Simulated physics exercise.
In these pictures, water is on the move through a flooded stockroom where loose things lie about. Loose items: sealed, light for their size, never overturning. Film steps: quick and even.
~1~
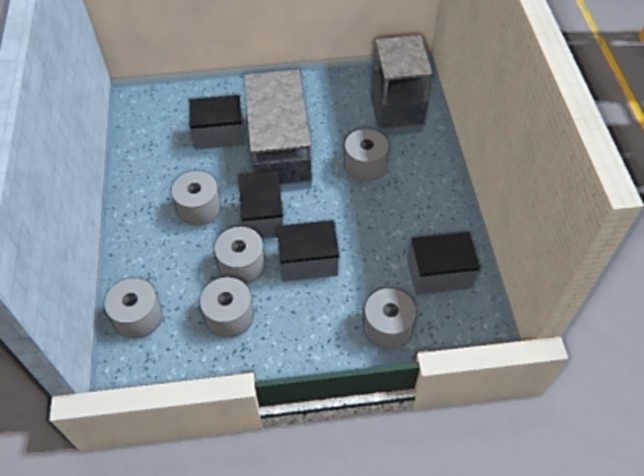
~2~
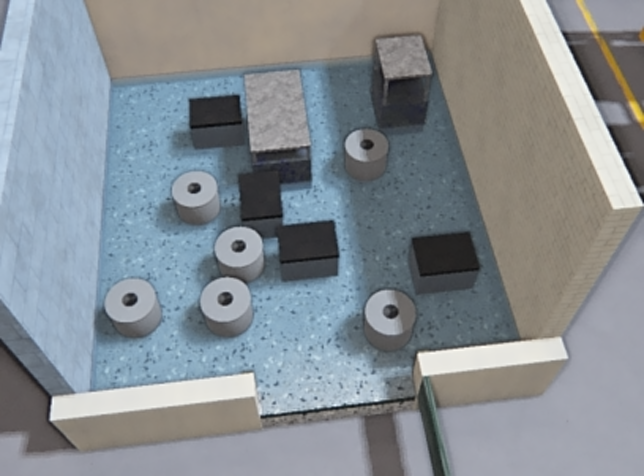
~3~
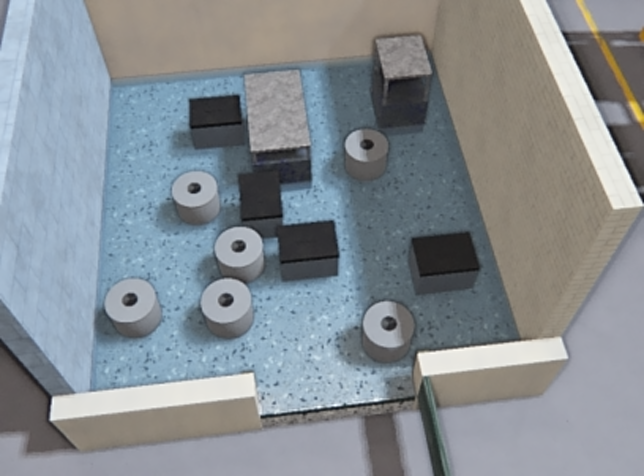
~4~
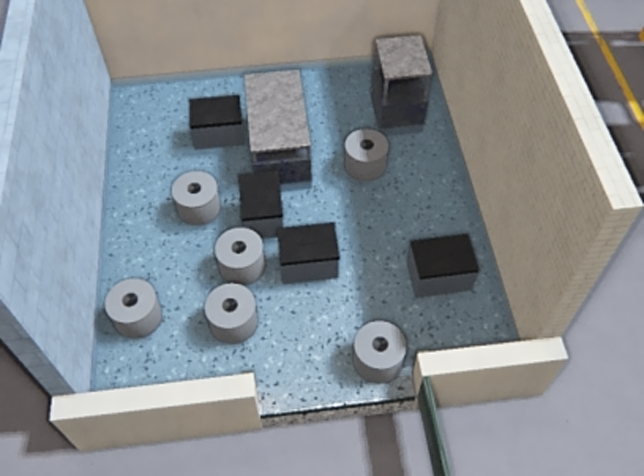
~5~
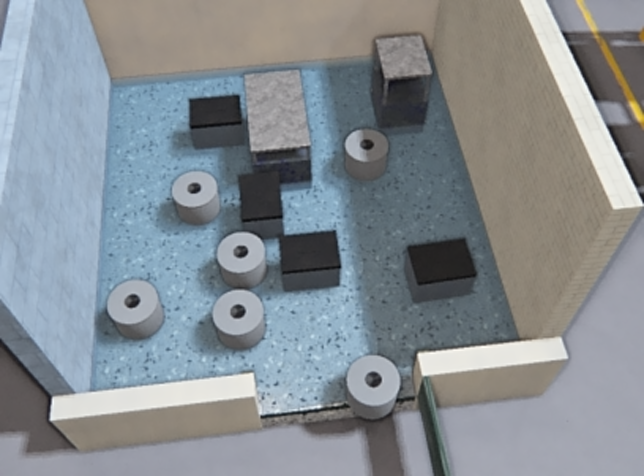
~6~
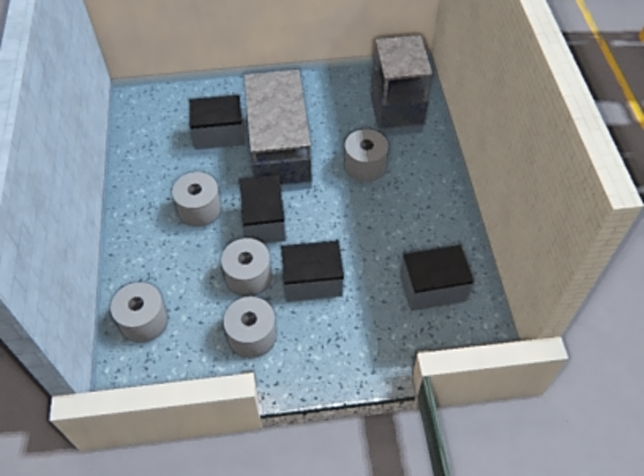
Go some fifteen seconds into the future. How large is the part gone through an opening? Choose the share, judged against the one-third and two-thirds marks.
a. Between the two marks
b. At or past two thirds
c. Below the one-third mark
The answer is b.
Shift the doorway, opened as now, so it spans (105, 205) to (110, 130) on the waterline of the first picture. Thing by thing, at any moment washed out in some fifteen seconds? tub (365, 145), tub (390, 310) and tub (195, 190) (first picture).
As listed: Still in, kept in, gone.
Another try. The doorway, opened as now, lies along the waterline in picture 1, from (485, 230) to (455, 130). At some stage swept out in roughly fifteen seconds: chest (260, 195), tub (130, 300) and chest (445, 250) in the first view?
Lab log - 1: Escaped; 2: Retained; 3: Escaped.
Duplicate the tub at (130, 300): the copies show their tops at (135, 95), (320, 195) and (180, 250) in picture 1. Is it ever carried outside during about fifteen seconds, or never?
The first does not leave, the second leaves, and the third leaves.
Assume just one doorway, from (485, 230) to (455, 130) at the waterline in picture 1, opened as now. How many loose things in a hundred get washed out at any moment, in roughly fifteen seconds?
It works out at some 60 per cent of the things.
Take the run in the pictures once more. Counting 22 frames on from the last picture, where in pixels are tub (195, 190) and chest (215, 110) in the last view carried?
First one at roughly (276, 300), second at roughly (222, 166).
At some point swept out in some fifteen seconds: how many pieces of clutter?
You get 8.
A moment on, 1 of 10 are out; 9 afloat.
Next, 5 of 10 are out; 5 afloat.
Later, 7 of 10 are out; 3 afloat.
In the end, 8 of 10 are out; 2 afloat.
